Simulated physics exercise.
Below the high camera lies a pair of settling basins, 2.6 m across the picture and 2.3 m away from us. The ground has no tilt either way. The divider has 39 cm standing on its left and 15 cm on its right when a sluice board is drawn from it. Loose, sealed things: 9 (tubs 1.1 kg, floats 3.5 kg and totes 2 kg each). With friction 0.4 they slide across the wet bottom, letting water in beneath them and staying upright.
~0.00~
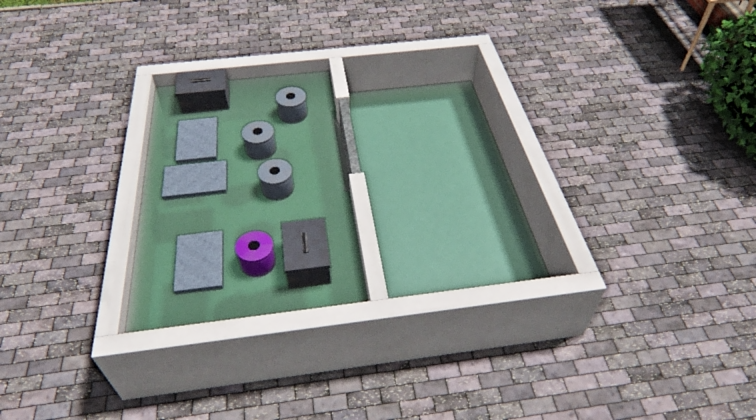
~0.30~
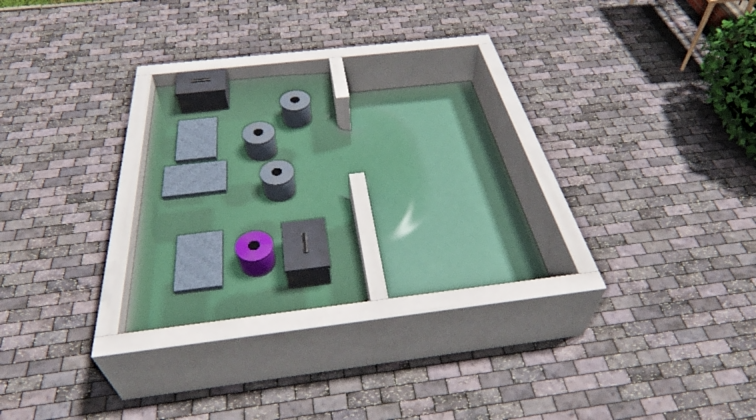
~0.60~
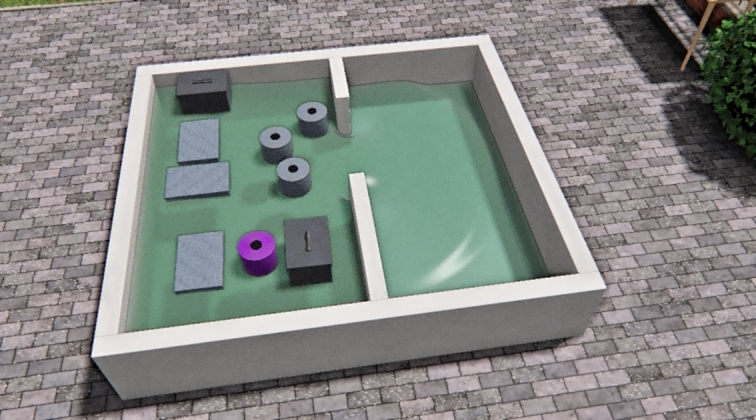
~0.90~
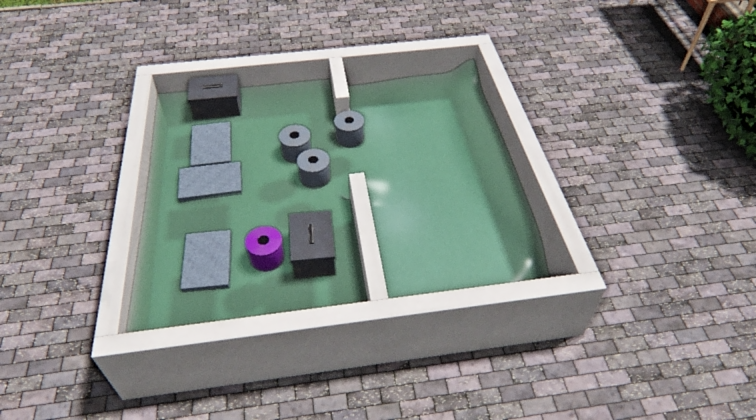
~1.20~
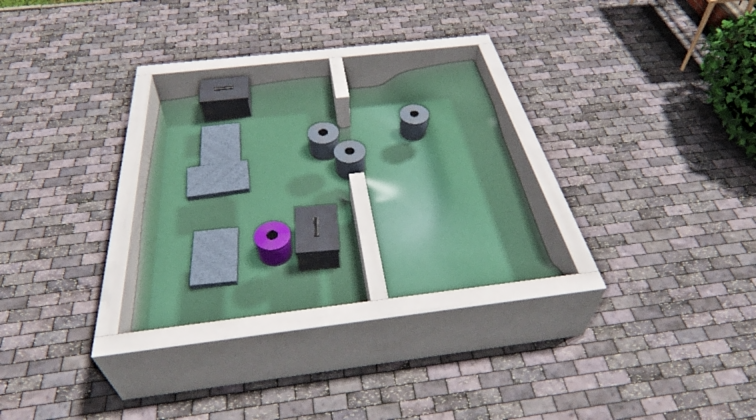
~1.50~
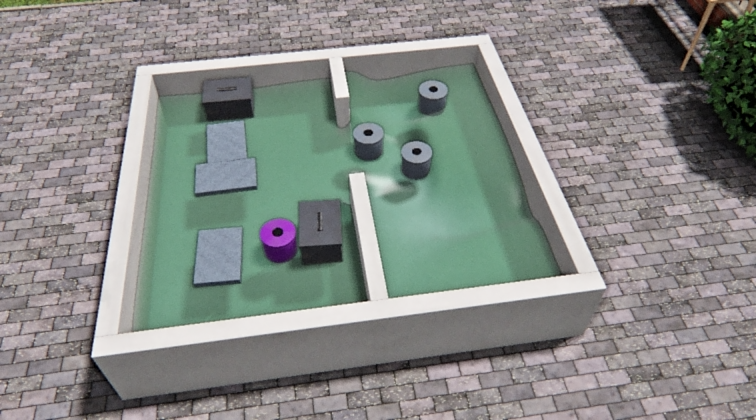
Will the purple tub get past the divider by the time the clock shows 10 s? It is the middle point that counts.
As for the purple tub, it stays on this side.
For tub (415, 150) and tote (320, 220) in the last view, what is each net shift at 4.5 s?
Respectively 120 and 30 centimetres.
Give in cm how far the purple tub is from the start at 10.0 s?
10 cm.
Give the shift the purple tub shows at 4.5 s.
Around 20 cm from the start by that time.
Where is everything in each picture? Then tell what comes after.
In the first picture, the purple tub at (254, 246) floats; about 1630 L in view; 0 of 9 have shifted.
In the second picture, the purple tub at (254, 246) floats; about 1630 L in view; 0 of 9 have shifted.
In the third picture, the purple tub at (256, 246) floats; about 1630 L in view; 3 of 9 have shifted.
In the fourth picture, the purple tub at (264, 241), afloat, 8 cm from its start; 34 cm deep round most things; 8 of 9 have shifted.
In the fifth picture, the purple tub at (272, 236) floats, 15 cm from its start; about 1630 L in view; 9 of 9 have shifted.
In the sixth picture, the purple tub at (278, 233), afloat, 20 cm from its start; 29 cm deep round most things; 9 of 9 have shifted.
After 2.1 s the purple tub is near (282, 220), 0.3 m from its start, afloat; 3 of 9 are over the mark; 9 afloat.
After 4.5 s the purple tub is near (280, 235), 0.2 m from its start, afloat; 3 of 9 are over the mark; 9 afloat.
After 7.0 s the purple tub is near (300, 226), 0.3 m from its start, afloat; 3 of 9 are over the mark; 9 afloat.
After 10.0 s the purple tub is near (267, 244), 0.1 m from its start, afloat; 3 of 9 are over the mark; 9 afloat.
